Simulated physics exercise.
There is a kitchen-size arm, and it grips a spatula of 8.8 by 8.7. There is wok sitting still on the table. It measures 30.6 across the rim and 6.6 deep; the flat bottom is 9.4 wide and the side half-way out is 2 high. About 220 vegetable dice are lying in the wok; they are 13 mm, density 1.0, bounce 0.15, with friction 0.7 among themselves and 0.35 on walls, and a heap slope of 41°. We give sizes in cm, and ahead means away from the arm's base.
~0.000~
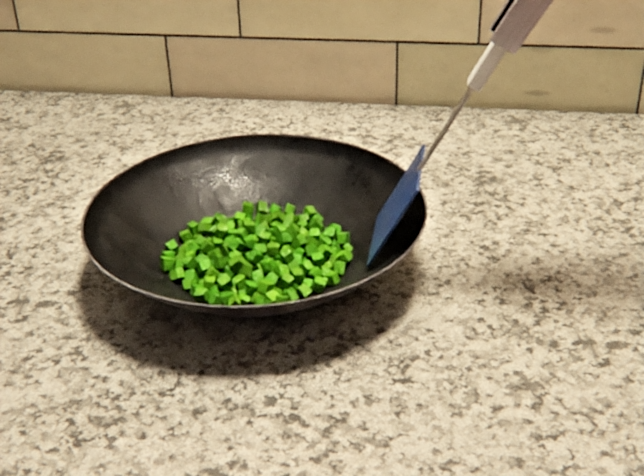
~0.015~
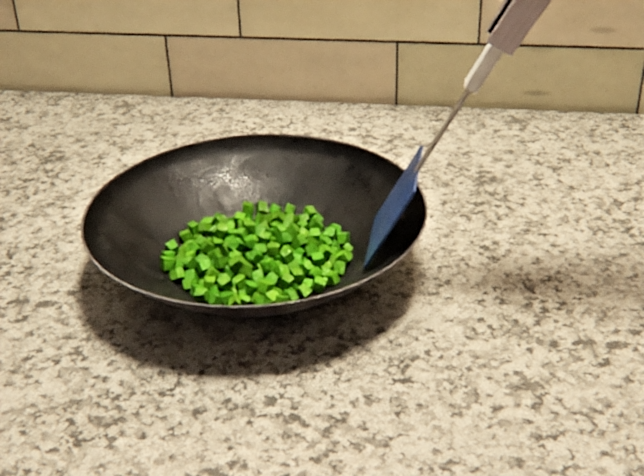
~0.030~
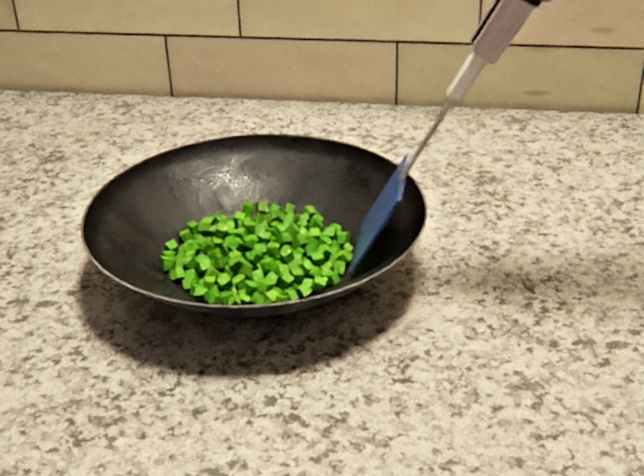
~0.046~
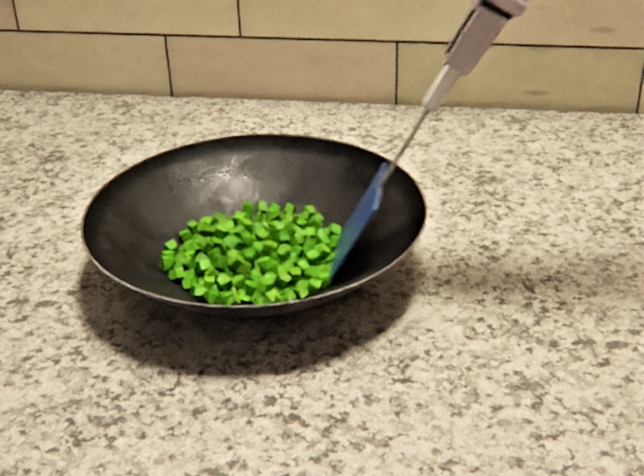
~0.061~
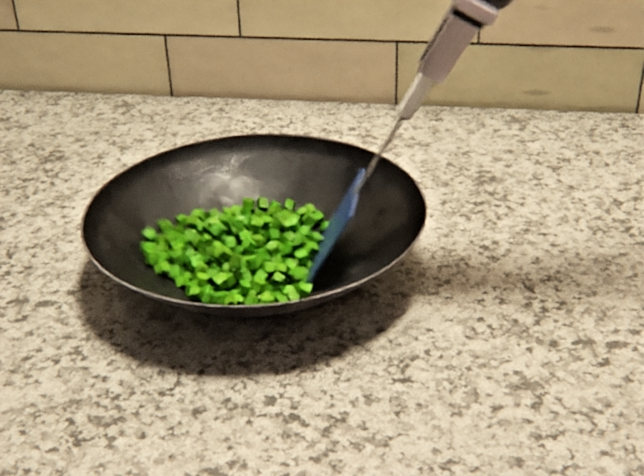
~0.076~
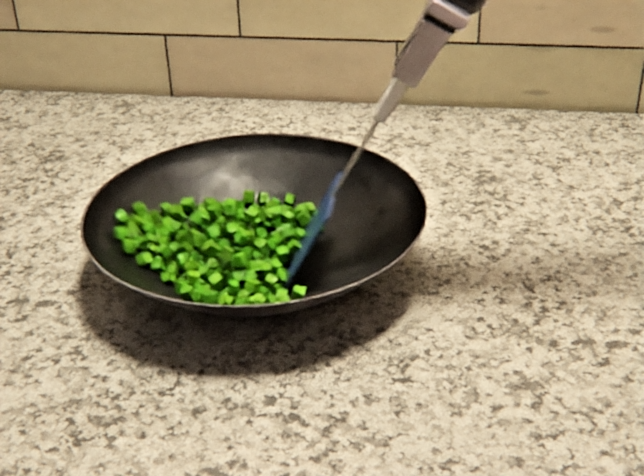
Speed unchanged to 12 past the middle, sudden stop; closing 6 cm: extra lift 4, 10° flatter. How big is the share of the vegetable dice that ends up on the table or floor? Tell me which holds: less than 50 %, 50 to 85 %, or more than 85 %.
50 to 85 % holds.
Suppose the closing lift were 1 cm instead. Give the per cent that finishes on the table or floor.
Close to 65 in a hundred.
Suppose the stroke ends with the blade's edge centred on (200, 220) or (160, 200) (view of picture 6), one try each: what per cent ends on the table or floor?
Respectively some 15 and 40 percent end on the table or floor.
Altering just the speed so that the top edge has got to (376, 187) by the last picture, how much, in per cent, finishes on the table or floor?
40 %.
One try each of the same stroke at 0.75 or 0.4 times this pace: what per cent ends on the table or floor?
Close to 55 and 40 percent respectively.
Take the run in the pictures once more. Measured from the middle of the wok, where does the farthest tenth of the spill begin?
Distance from centre: Approx. 65 cm.
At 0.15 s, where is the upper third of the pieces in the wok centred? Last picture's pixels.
Roughly pixel (130, 204).
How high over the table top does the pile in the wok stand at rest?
About 3.0 centimetres.
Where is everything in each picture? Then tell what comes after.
The first picture shows the spatula top edge at (421, 167), sloping 62°; upper third of the load around (254, 245), from x 165 to 345, top at y 210; 220 in the wok.
The second picture shows the spatula top edge at (418, 168), sloping 62°; upper third of the load around (254, 245), from x 165 to 345, top at y 210.
The third picture shows the spatula top edge at (404, 175), sloping 62°; upper third of the load around (254, 245), from x 165 to 345, top at y 210.
The fourth picture shows the spatula top edge at (381, 185), sloping 62°; upper third of the load around (253, 246), from x 165 to 335, top at y 210.
The fifth picture shows the spatula top edge at (357, 191), sloping 62°; upper third of the load around (236, 241), from x 145 to 325, top at y 205.
The sixth picture shows the spatula top edge at (334, 194), sloping 62°; upper third of the load around (209, 231), from x 120 to 320, top at y 195; 220 in the wok.
After 0.11 s, sloping 62°, highest piece 10 above the table; 215 in the wok, 5 on the blade or in flight.
After 0.15 s, sloping 60°, highest piece 13 above the table; 204 in the wok, 16 on the blade or in flight.
After 0.37 s, sloping 52°, highest piece 24 above the table; 86 in the wok, 50 on the table or floor, 84 on the blade or in flight.
After 1.42 s, sloping 52°, highest piece 3 above the table; 134 on the table or floor, 86 in the wok.
In the end, 134 on the table or floor, 86 in the wok. That is 61 % on the table or floor.
